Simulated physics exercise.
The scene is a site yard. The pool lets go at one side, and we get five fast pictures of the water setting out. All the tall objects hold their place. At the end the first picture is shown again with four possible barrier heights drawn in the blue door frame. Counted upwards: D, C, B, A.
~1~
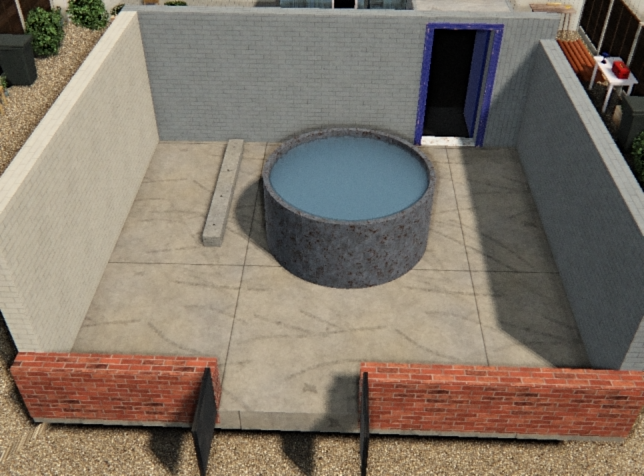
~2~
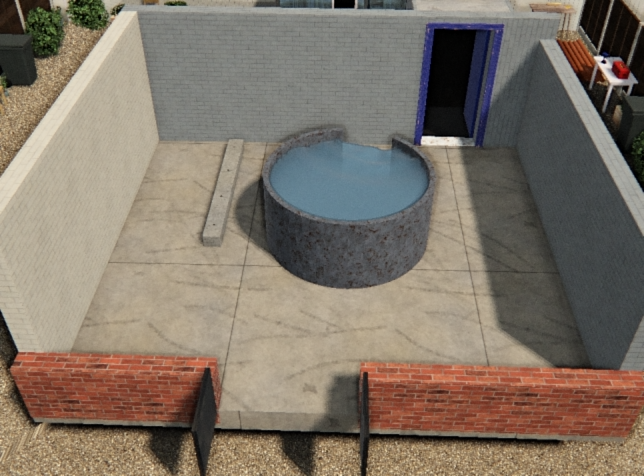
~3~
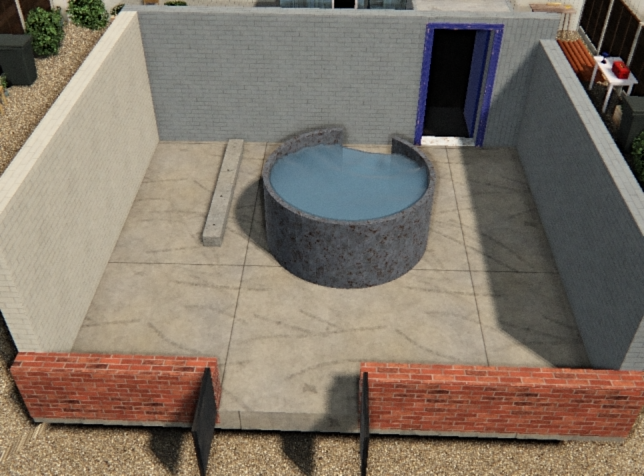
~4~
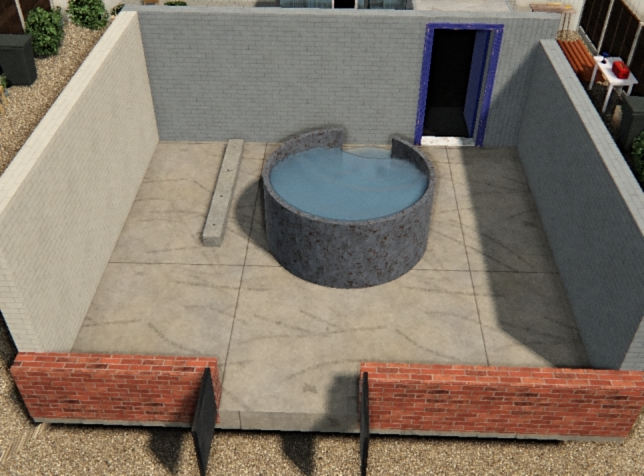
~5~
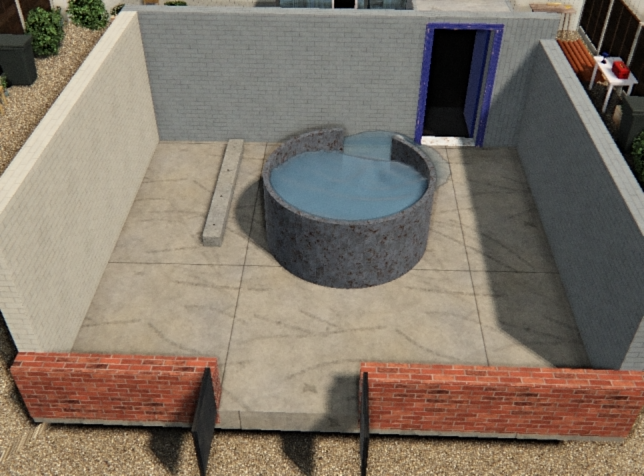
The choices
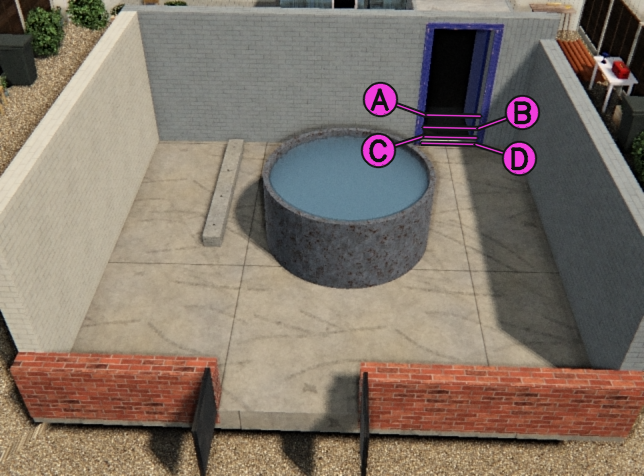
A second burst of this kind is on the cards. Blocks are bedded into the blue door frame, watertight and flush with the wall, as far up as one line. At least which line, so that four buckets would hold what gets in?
B is the one.
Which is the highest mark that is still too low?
C it is.
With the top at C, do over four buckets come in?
Yes, that goes wrong.
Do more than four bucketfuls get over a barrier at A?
No.
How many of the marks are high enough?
Two of them.
On the marked copy, A at (452, 115); B at (450, 127); C at (449, 137); D at (448, 143); from the bottom up D, C, B, A.
Choosing A, nothing gets over.
Choosing B, a splash gets over, under a bucket.
Choosing C, about 10 bucketfuls get in.
Choosing D, dozens of bucketfuls pour in.
